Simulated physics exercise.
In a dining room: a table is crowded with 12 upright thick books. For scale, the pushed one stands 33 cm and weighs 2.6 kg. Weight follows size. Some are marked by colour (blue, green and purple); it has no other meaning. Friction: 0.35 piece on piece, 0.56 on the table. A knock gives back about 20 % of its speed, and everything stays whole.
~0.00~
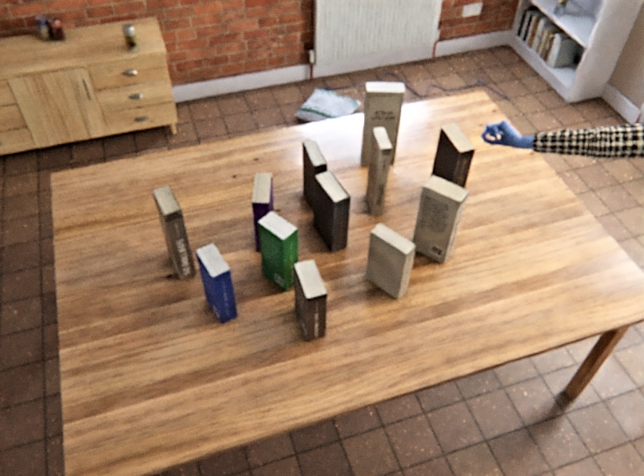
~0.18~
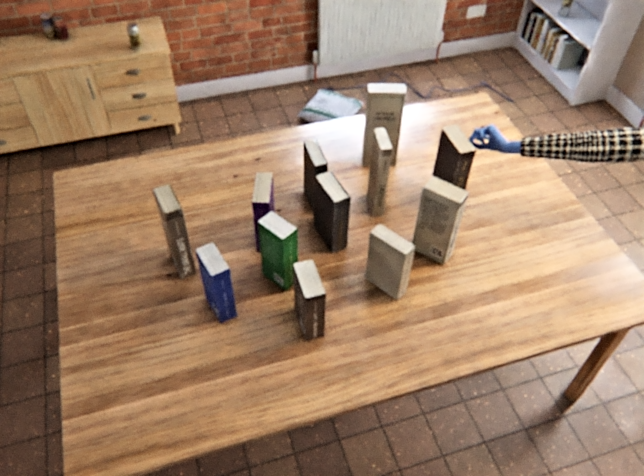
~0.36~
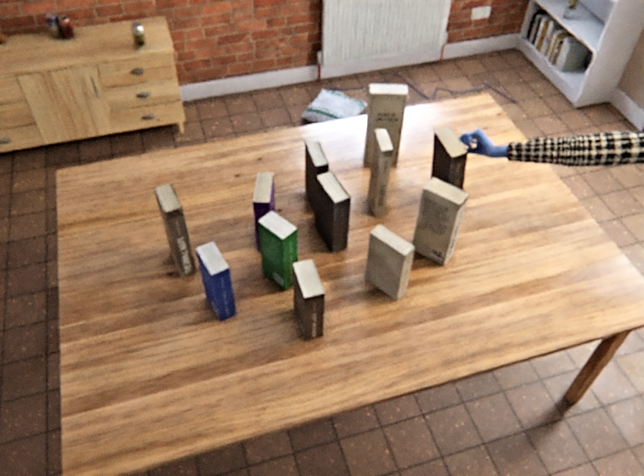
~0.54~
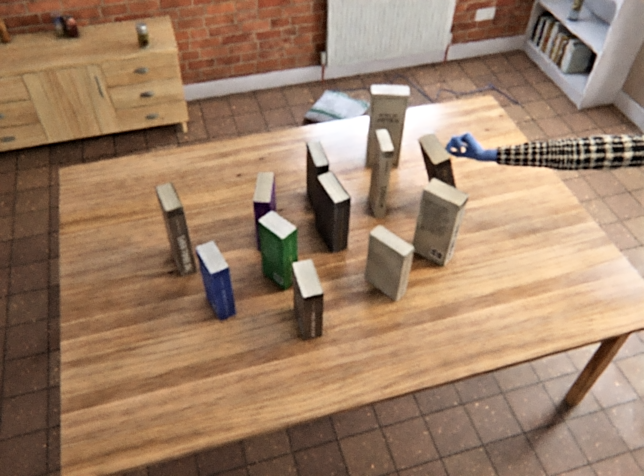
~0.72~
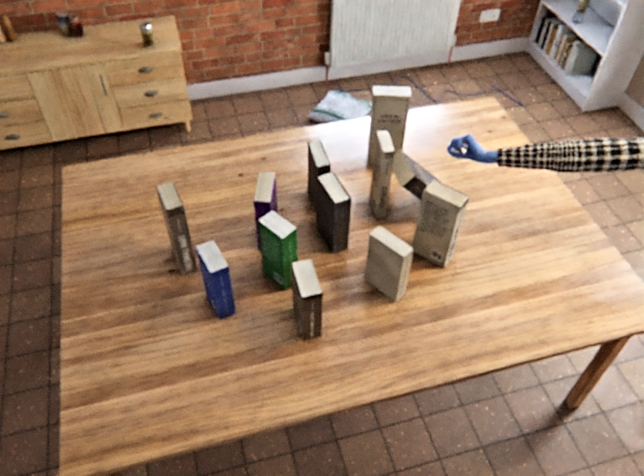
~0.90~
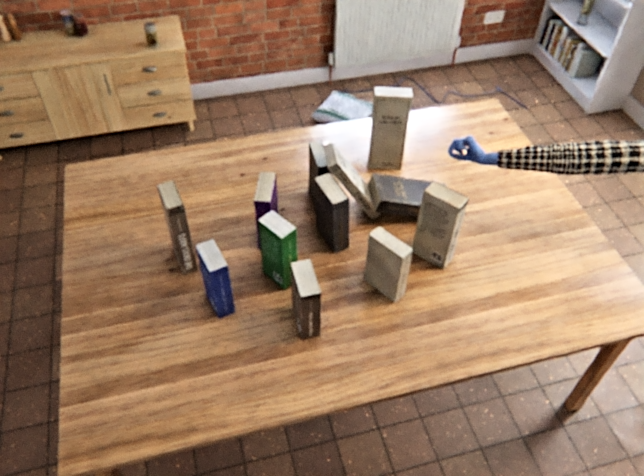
A blue-gloved finger pushed the dark book at the right of the wooden table leftward, and it toppled over, knocking a slim pale book into a lean against the dark books beside it.
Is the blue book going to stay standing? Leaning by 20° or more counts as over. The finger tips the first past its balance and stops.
It topples.
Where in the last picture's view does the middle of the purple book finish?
Near (226, 227).
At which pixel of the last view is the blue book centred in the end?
Around (173, 317).
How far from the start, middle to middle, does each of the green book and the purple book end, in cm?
About: Green 20, purple 20.
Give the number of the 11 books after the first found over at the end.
6 of them.
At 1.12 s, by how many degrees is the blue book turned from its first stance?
Roughly 0°.
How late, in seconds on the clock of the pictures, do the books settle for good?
Around 2.0 s.
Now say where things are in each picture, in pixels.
In the first frame (we follow the side turned to the camera; the camera moves round a little), finger (487, 135) 8 cm from the first book; blue book (226, 298); green book (273, 258); purple book (262, 187); no other piece has moved.
In the second frame, finger (474, 140) 22 mm from the first book; blue book (225, 297).
In the third frame, finger (462, 144) pushing; blue book (225, 296); no other piece has moved.
In the fourth frame, finger (451, 147) stopped; blue book (224, 295); no other piece has moved.
In the fifth frame, finger (452, 148) stopped; blue book (224, 295); no other piece has moved.
In the sixth frame, finger (453, 150) stopped; blue book (223, 294); green book (272, 256); purple book (265, 186); steepest lean 33°, the book at (356, 193); 1 of the 11 other books over, 2 disturbed in all.
Around 1.12 s, 3 of the 11 other books over; blue book unmoved.
Around 1.30 s, 3 of the 11 other books over; blue book unmoved; purple book tipped 11°.
Around 1.70 s, 6 of the 11 other books over; blue book tipped 38°; purple book lying flat.
Finally (2.2 s), 6 of the 11 other books over; blue book lying flat; purple book lying flat; green book lying flat. Five left standing. Seen by the last camera, middles, blue book near (173, 317), purple book near (226, 227).
